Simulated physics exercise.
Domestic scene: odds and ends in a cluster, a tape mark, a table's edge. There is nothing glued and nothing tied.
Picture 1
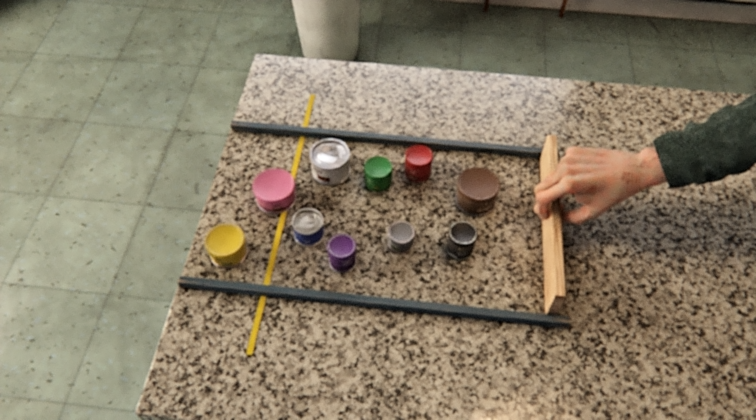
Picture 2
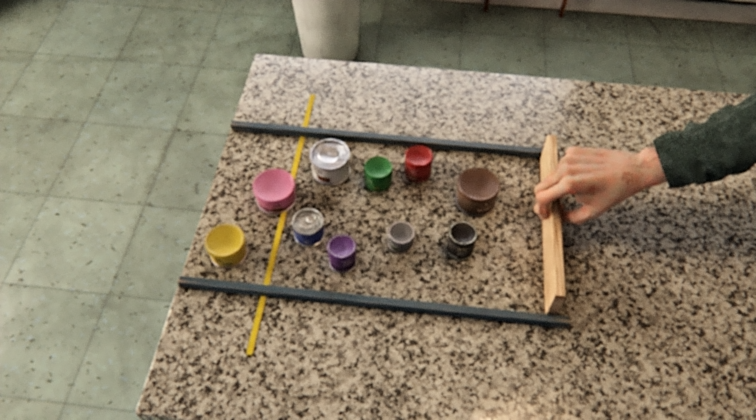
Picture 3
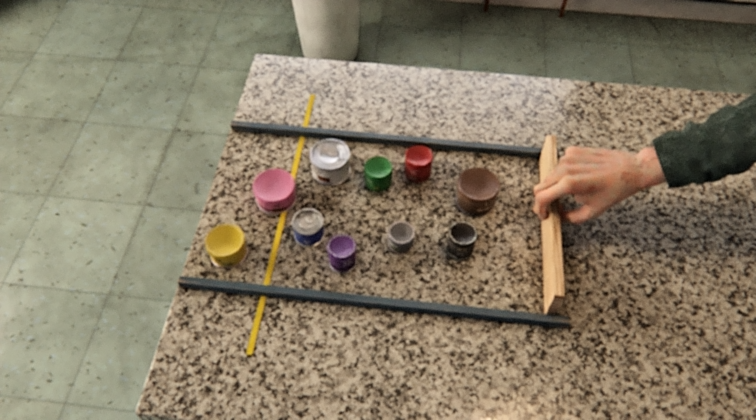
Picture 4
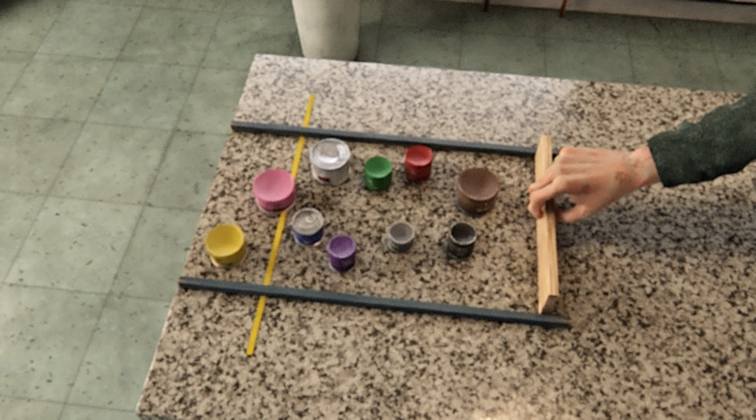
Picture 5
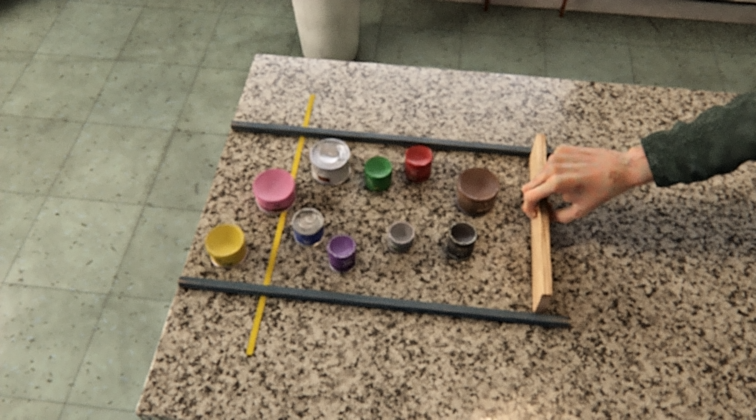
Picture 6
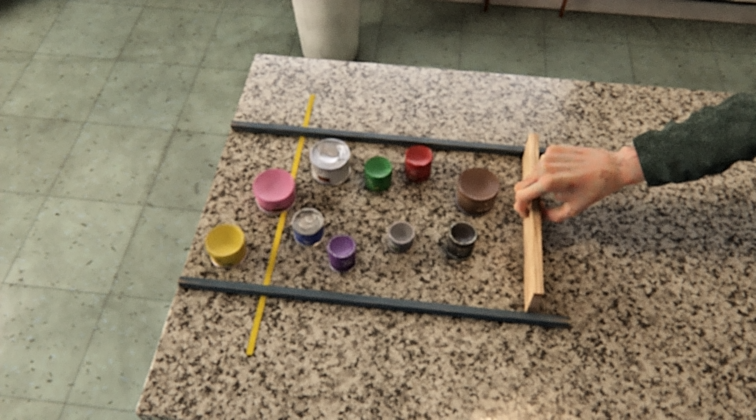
On a speckled stone tabletop above a green tiled floor, seen from high at an angle, two dark rails run across the surface. Between them sit small round containers in yellow, pink, white, blue, purple, green, red, grey, black and brown, with a yellow tape strip at left. The camera stays still while a hand at right, at first nearly motionless, slides a wooden board slightly left, touching no containers.
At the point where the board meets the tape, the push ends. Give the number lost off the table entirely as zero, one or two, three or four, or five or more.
Basically the losses over the end count zero in this one.
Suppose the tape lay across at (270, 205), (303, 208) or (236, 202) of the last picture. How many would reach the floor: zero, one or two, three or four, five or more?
In that order: No fall at all; none; five or over.
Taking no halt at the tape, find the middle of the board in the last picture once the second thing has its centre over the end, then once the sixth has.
The first one at (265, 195), the next at (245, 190).
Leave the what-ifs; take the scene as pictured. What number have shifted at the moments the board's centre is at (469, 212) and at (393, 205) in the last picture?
Up to then 2, and up to the other point 6.
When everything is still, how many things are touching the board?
It's touching 4 at the end.
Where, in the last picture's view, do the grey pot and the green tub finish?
First: About (240, 218); second: About (258, 165).
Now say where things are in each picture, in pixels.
Yellow pot (227, 246); pink tin (275, 192); blue tin (309, 228); board (551, 220); tape (285, 206), in the first frame.
Pink tin (275, 192); white tin (330, 163), in the second frame.
Blue tin (309, 228); grey pot (401, 237), in the third frame.
Yellow pot (227, 246); black tin (462, 241), in the fourth frame.
Pink tin (275, 192); red tub (418, 164), in the fifth frame.
Yellow pot (227, 246); pink tin (275, 192); blue tin (309, 228); board (532, 218); tape (285, 206), in the sixth frame.
Early on, none off yet; yellow pot at rest near (227, 246); pink tin at rest near (275, 192); blue tin at rest near (309, 228).
Finally, the number that fall off is zero.
